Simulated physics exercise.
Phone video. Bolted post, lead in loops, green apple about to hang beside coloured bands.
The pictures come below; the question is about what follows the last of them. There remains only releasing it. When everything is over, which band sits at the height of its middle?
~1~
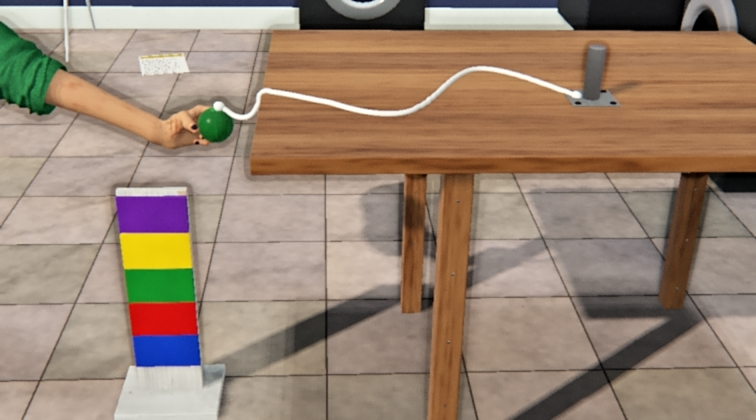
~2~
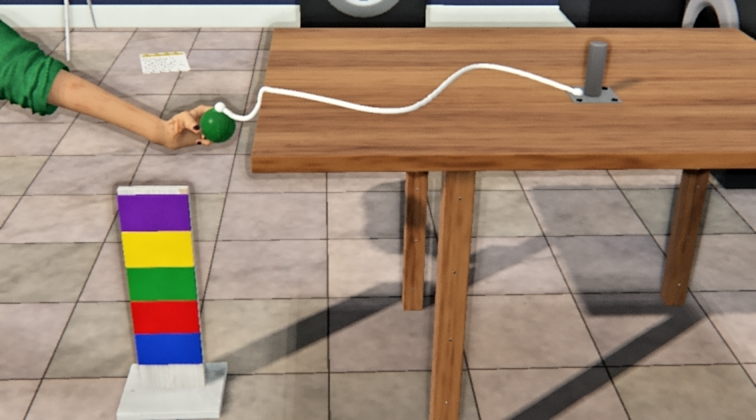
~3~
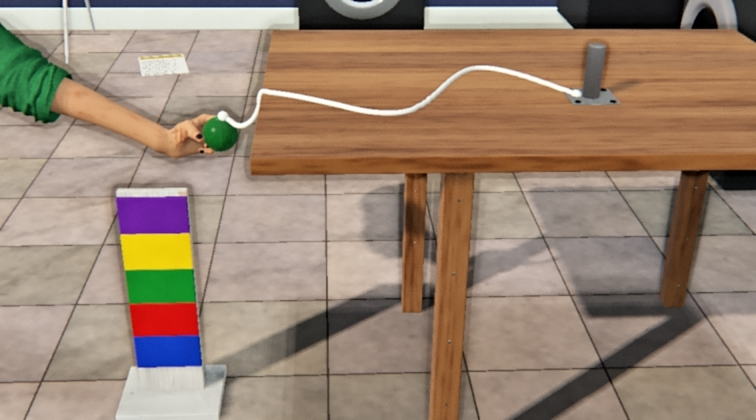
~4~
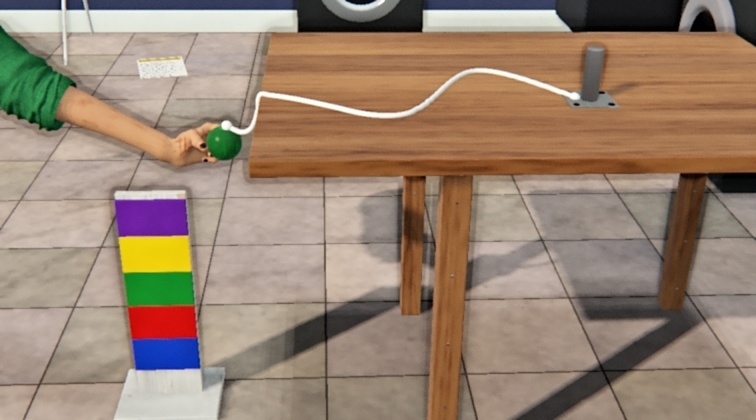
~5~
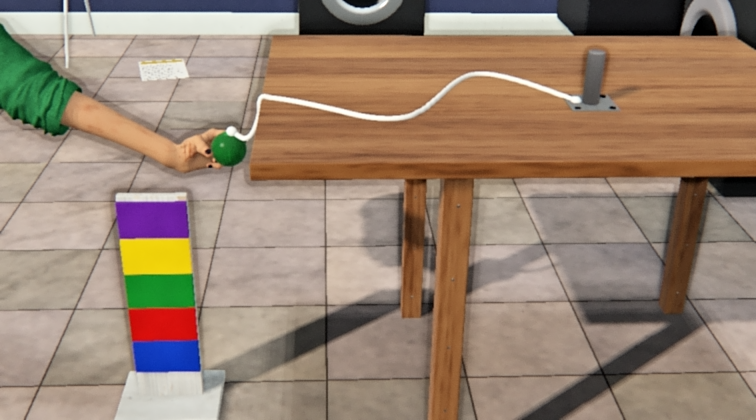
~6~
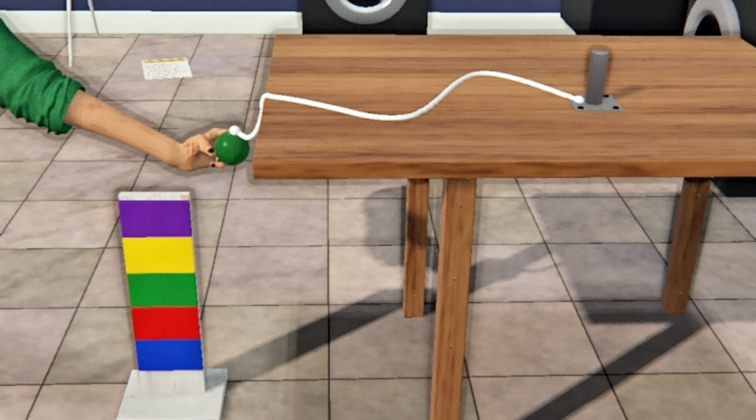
The green one.
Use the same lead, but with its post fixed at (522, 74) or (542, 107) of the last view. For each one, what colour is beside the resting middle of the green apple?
For the first spot, red; for the second, red.
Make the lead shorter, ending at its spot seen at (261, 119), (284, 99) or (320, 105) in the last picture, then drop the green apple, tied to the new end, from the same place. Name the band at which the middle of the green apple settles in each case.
Lab note - try 1: Yellow; try 2: Purple; try 3: Higher than all five.
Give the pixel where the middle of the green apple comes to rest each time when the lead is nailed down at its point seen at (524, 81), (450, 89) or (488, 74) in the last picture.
Taking them in turn, I'd expect around (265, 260), (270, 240) and finally (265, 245).
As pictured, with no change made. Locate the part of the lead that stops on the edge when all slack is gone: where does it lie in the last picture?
Look near (387, 118).
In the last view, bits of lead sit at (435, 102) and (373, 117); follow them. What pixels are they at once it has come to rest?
At (338, 93), then (265, 106).
Soon after, apple near (297, 278); level with green.
After that, apple near (258, 284); level with green.
In the end, apple near (270, 285); level with green. At green.
